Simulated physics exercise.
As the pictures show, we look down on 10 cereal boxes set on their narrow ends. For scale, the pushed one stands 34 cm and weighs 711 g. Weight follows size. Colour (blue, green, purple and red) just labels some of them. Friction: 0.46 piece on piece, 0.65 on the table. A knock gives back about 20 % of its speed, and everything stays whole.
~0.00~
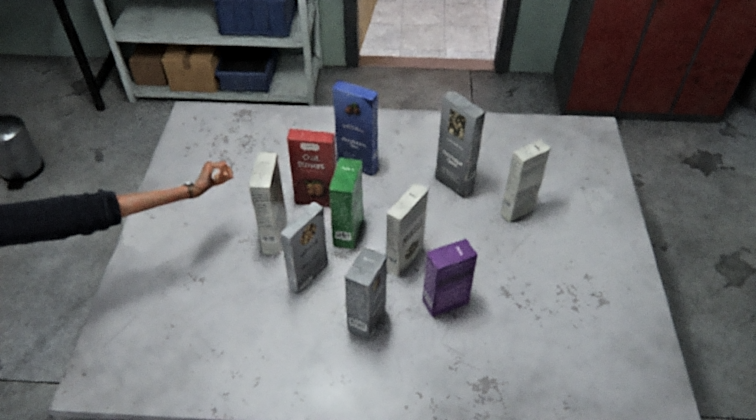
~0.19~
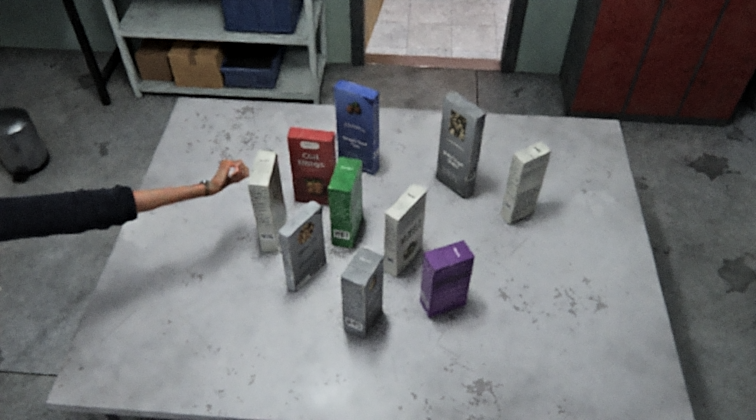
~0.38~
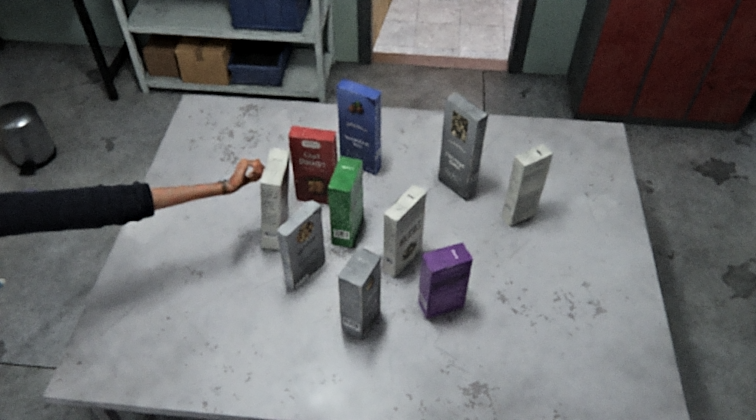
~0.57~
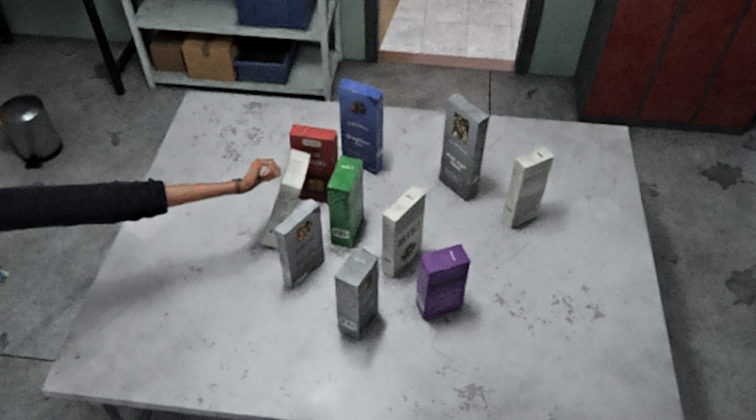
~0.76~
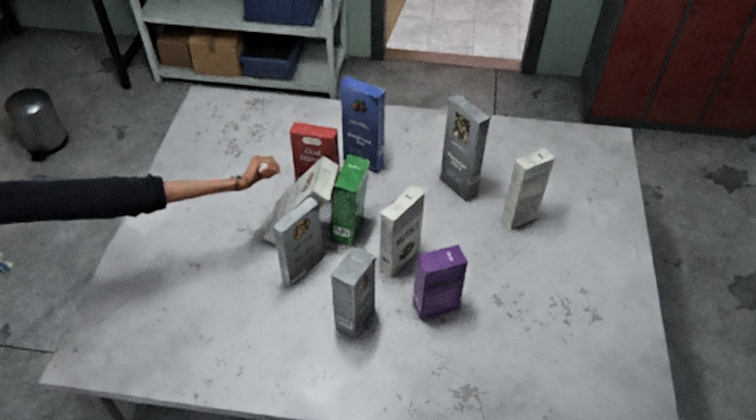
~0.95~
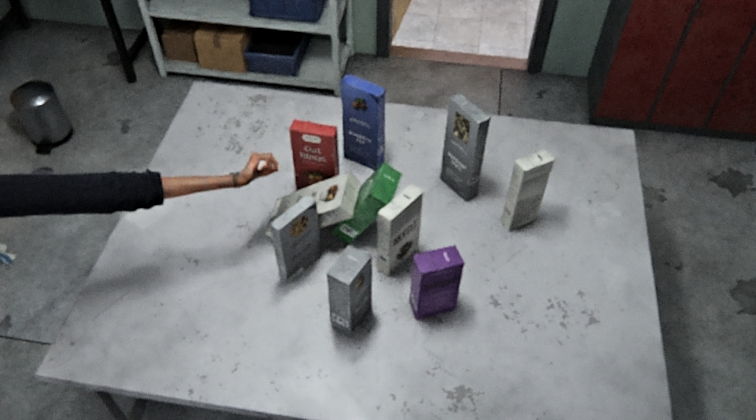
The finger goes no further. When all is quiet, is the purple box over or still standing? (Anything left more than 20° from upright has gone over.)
The purple box goes over.
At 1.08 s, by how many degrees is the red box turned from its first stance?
Some 0°.
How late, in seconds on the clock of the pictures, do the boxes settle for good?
At about 1.5 s.
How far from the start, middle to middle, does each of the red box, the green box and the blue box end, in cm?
About: Red 0, green 20, blue 0.
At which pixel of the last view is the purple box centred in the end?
At about (454, 347).
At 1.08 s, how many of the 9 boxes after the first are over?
At that moment 2.
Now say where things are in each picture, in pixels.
In the first frame (pixels give the middle of a visible side; the camera moves round a little), finger (227, 172) 7 cm from the first box; purple box (454, 288); red box (312, 175); green box (342, 221); none of the others has stirred.
The second frame shows finger (244, 171) 17 mm from the first box; purple box (451, 289).
The third frame shows finger (261, 170) pushing; purple box (449, 291); none of the others has stirred.
The fourth frame shows finger (275, 169) stopped; purple box (446, 292); none of the others has stirred.
The fifth frame shows finger (275, 167) stopped; purple box (443, 293); green box (343, 218) 5° from how it stood; one has shifted.
The sixth frame shows finger (273, 164) stopped; purple box (439, 293); green box (359, 221) 30° from how it stood; red box (314, 167); 1 of the 9 other boxes over.
After 1.08 s, 2 of the 9 other boxes over; purple box unmoved; green box 52° from how it stood.
After 1.30 s, 3 of the 9 other boxes over; purple box 38° from how it stood; green box lying flat.
In the end (1.7 s), 3 of the 9 other boxes over; purple box lying flat; green box lying flat; red box unmoved. Six left standing. From the last view, middles, purple box near (454, 347), green box near (396, 218).
